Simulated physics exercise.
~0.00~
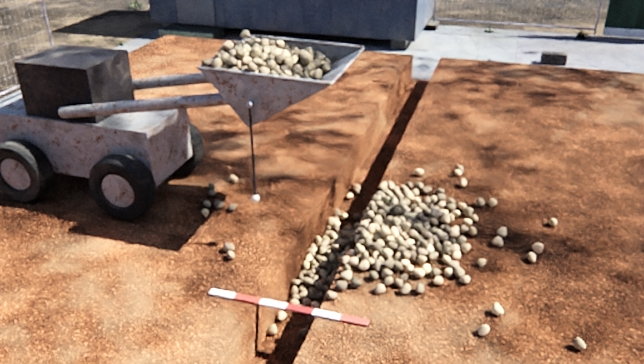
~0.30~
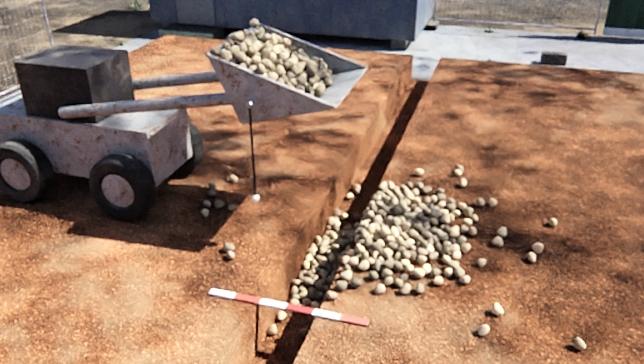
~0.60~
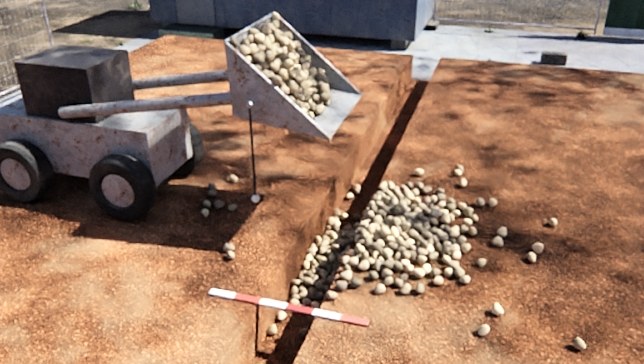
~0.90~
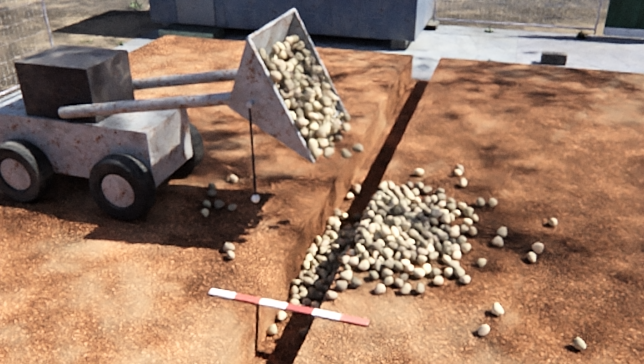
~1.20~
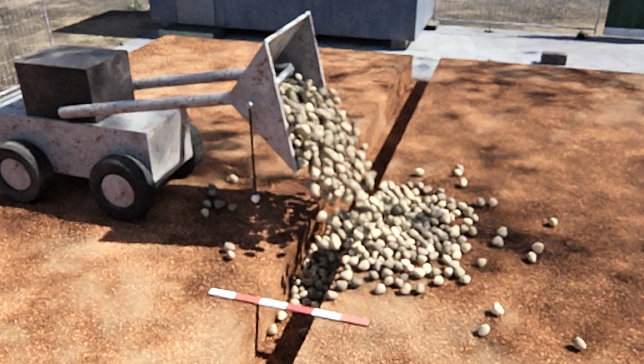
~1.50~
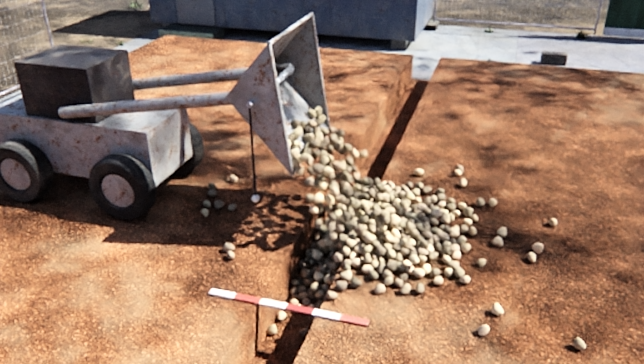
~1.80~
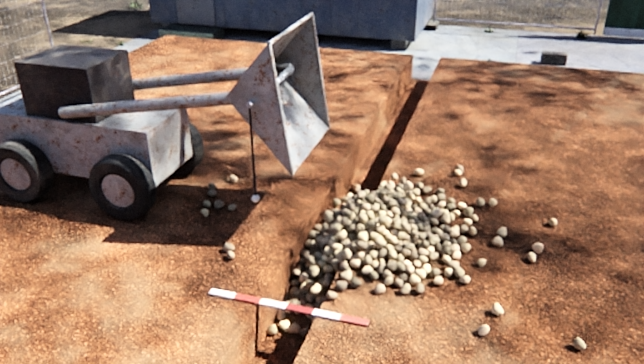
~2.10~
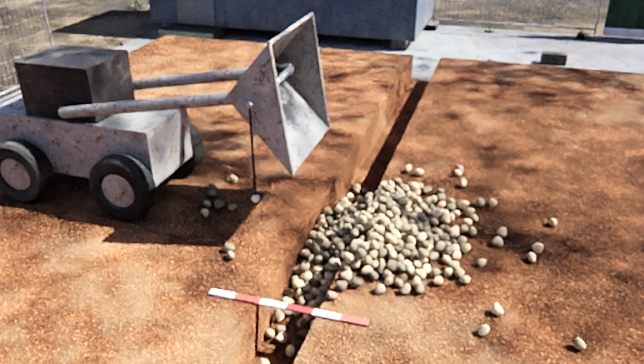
We see a grey wheeled loader tip its raised bucket forward, pouring a load of pale rounded stones onto a heap lying in and beyond a narrow trench in reddish ground. The stones slide down and settle, filling more of the trench, and the emptied bucket stays tilted.
